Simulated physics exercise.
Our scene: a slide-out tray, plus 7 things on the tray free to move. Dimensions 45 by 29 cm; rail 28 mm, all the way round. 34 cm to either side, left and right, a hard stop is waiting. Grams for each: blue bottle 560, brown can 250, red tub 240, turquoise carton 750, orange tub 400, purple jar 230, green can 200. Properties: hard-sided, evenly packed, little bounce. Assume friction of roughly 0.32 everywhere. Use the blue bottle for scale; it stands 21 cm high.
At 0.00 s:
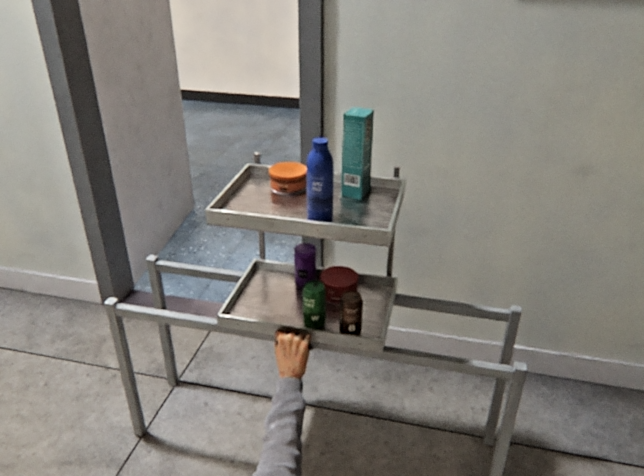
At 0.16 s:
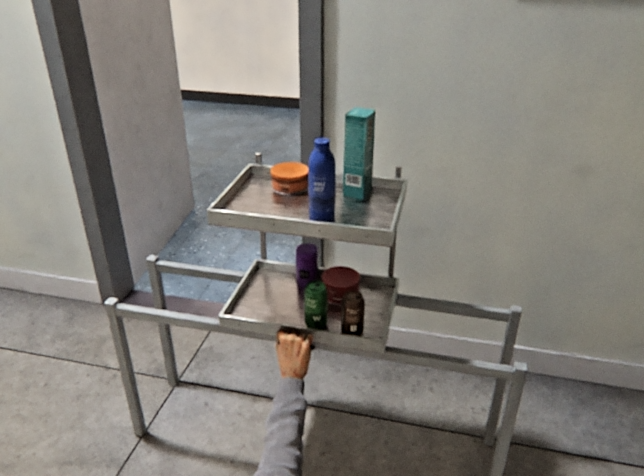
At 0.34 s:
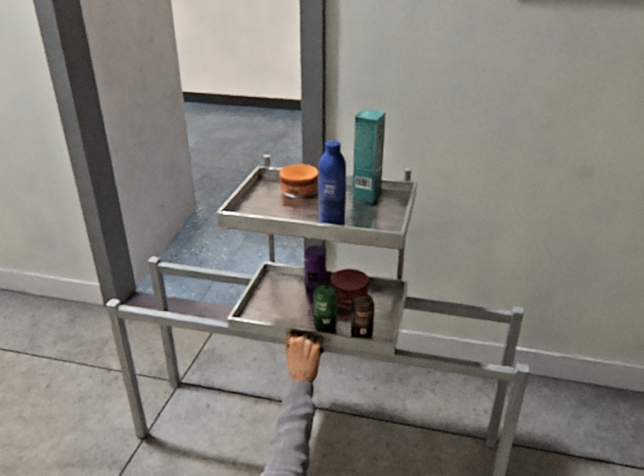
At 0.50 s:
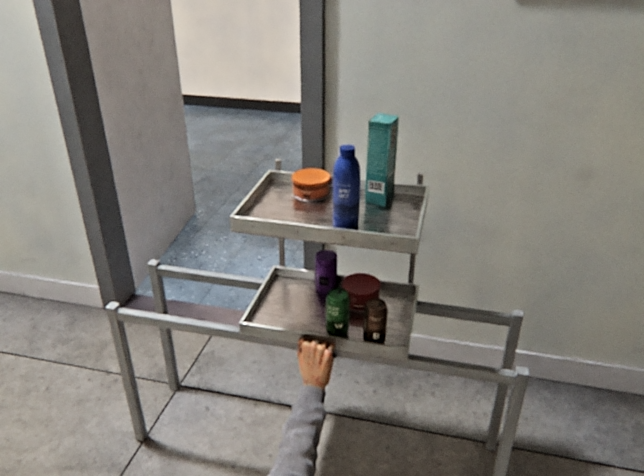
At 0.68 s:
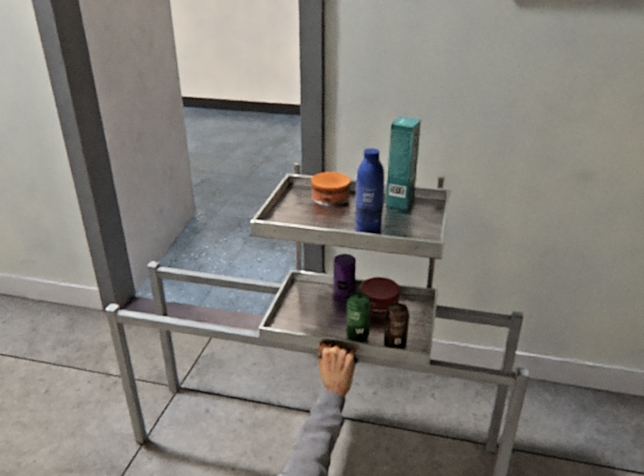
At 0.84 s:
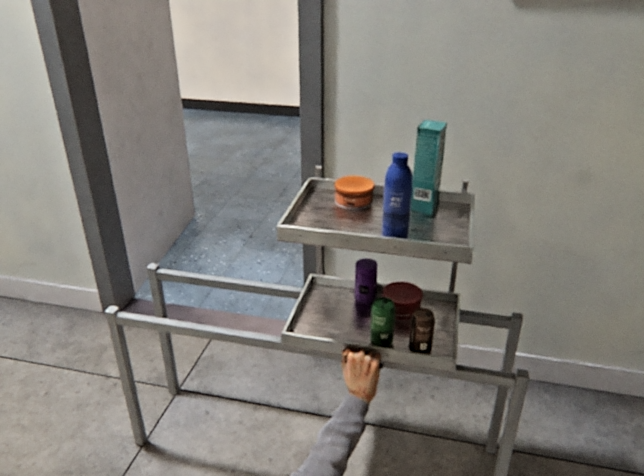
In a bare room by a doorway, a hand slides a two-level metal tray of bottles and tubs rightward along rails.
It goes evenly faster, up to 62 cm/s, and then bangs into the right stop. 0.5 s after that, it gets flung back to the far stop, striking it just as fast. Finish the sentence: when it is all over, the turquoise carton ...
The turquoise carton has fallen.
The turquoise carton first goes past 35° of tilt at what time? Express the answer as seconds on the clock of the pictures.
It happens near 1.5 s.
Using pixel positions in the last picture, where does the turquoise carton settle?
In the end it sits at around (587, 455).
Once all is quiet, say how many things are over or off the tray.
All told, 1.
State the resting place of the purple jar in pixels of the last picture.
(203, 259).
By 1.84 s, tray 33 cm right; turquoise carton now off the tray; red tub 5 cm from its spot; orange tub 5 cm from its spot.
By 3.14 s, tray 2 cm right; red tub 5 cm from its spot; orange tub 5 cm from its spot; blue bottle 5 cm from its spot.
When it is over (4.4 s), off the tray and tipped over, turquoise carton; the other 6 within 5 cm of the start. In the last view, turquoise carton near (587, 455).
